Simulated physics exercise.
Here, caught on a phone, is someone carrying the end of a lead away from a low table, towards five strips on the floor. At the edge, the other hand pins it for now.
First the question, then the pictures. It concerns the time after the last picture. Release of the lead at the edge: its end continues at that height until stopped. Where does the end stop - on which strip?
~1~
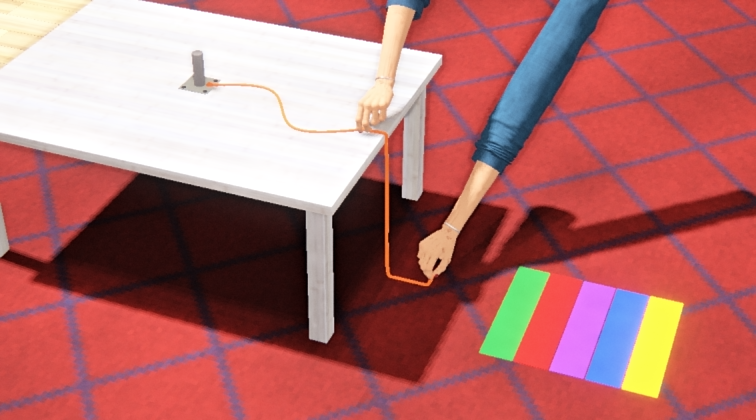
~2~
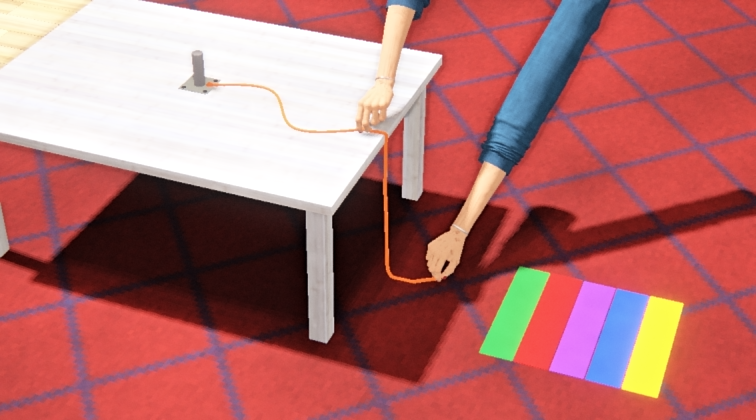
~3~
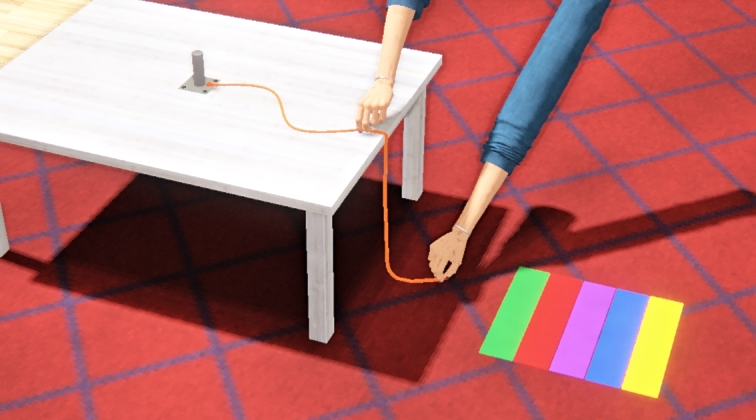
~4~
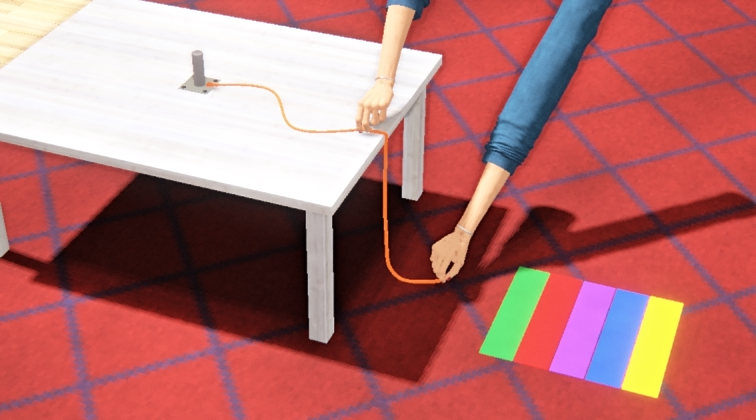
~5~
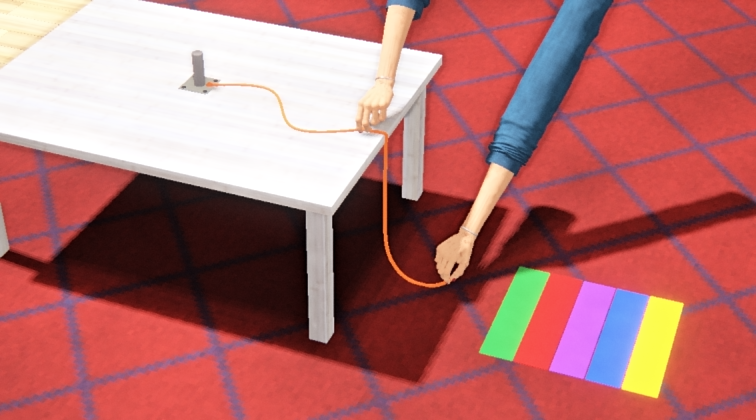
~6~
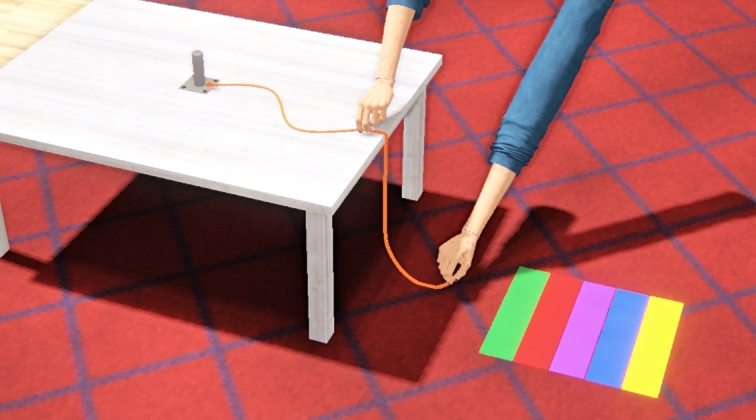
On the purple strip.
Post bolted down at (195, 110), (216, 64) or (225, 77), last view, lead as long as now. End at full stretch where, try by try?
Going through them in sequence: (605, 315), (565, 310) and finally (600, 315).
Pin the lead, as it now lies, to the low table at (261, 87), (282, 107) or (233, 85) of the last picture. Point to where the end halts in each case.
It comes to rest around (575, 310), (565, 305) and (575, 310) respectively.
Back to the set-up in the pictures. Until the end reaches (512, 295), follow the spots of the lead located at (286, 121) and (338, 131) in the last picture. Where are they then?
First: (321, 115). Second: (372, 132).
Soon after, end near (512, 295); over green.
Then, end near (555, 305); over red.
At full stretch, end near (583, 311); over purple. It gets as far as the purple strip.
